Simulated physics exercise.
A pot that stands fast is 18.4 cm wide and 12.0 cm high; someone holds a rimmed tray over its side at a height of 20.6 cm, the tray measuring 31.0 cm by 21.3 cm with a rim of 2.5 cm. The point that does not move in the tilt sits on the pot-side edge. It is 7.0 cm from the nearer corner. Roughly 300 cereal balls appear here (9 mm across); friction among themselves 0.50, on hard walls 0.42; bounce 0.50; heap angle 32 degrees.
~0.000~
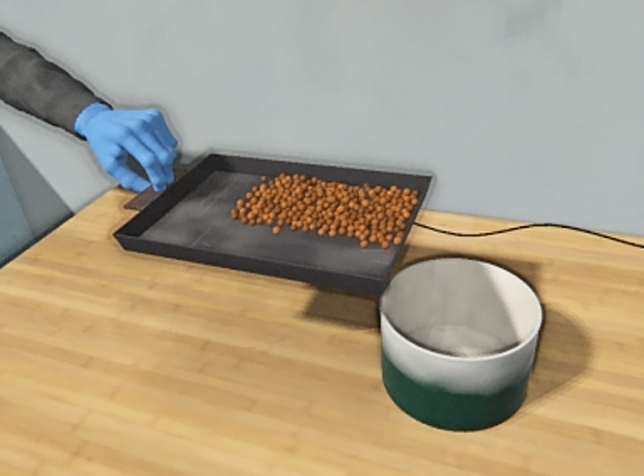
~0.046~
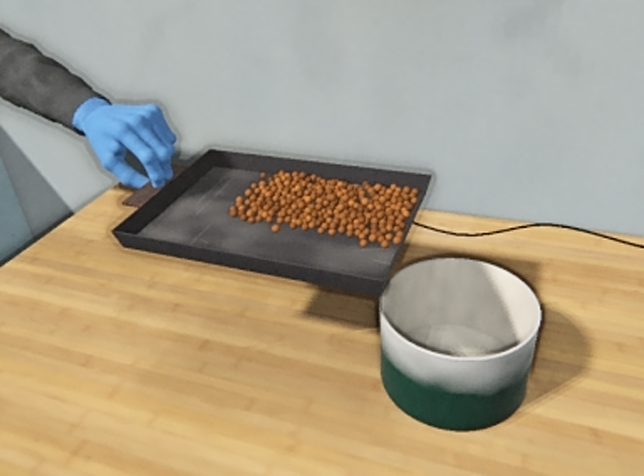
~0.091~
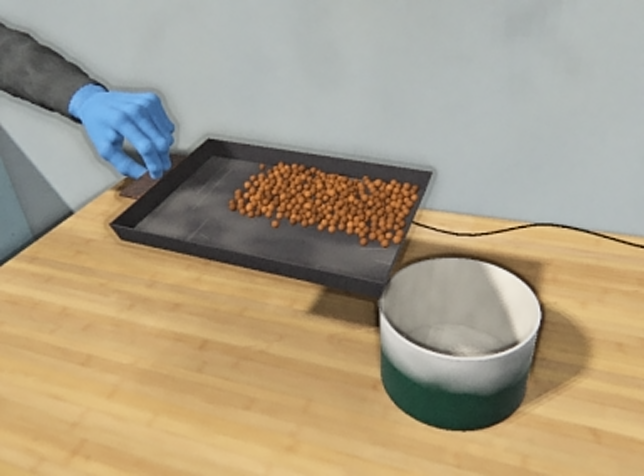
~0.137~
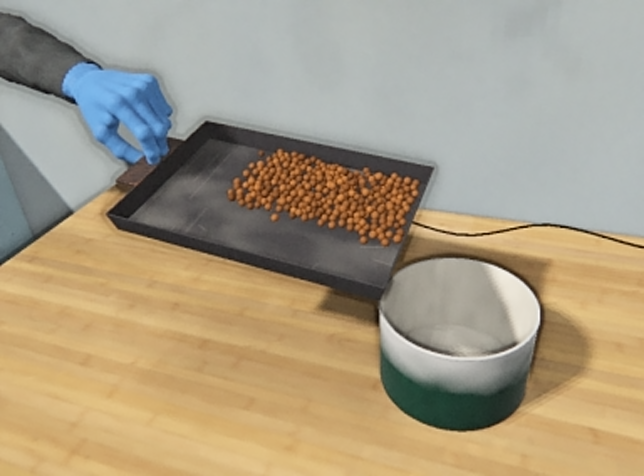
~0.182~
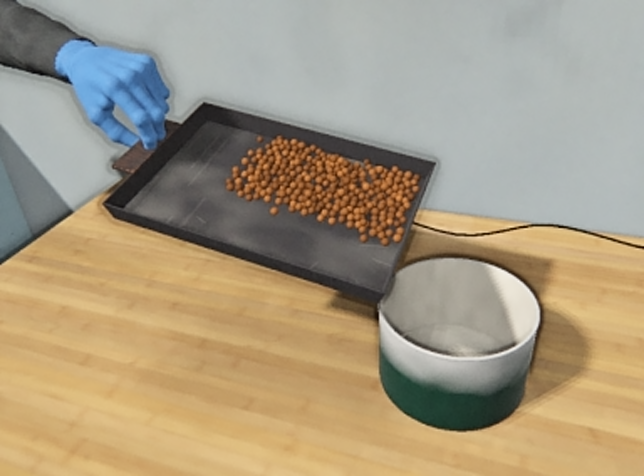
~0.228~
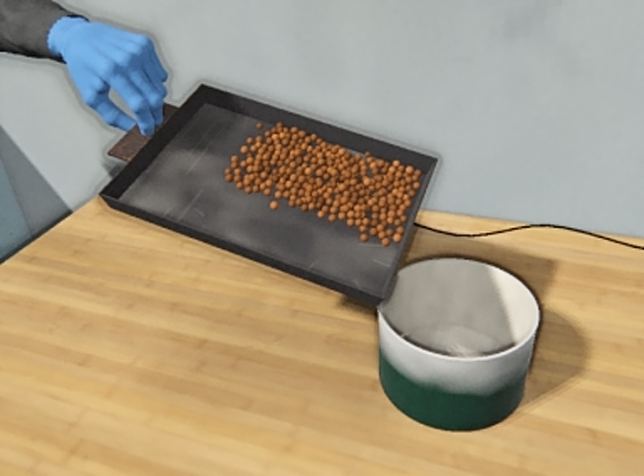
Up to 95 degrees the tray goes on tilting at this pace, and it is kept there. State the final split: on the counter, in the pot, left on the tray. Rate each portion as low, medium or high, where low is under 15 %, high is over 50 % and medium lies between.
Counter high, pot low, tray low.
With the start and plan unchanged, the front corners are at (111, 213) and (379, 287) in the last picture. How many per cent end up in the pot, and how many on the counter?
In the pot: 0 per cent; on the counter: 100 per cent.
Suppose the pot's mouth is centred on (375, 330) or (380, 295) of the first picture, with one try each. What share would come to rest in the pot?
First try about 90 per cent, second try about 0 per cent.
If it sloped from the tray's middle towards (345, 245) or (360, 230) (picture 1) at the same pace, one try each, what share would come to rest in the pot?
Some 40 and 80 per cent.
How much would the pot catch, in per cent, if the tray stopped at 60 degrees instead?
Then about 0 per cent.
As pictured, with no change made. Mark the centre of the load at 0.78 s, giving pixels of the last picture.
Look near (378, 294) in the last picture.
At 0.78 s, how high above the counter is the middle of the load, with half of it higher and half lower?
I'd put it near 20 cm.
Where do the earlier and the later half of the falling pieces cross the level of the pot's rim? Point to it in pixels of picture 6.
Early half: About (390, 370); late half: (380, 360).
After 0.56 s, tilt 57 degrees; the tray holds 100 %, the pot 0 %.
After 0.78 s, tilt 81 degrees; the tray holds 70 %, the pot 0 %.
After 1.11 s, tilt 95 degrees; the tray holds 10 %, the pot 0 %.
By 2.0 s all is still; counter 100 %, pot 0 %, tray 0 %.
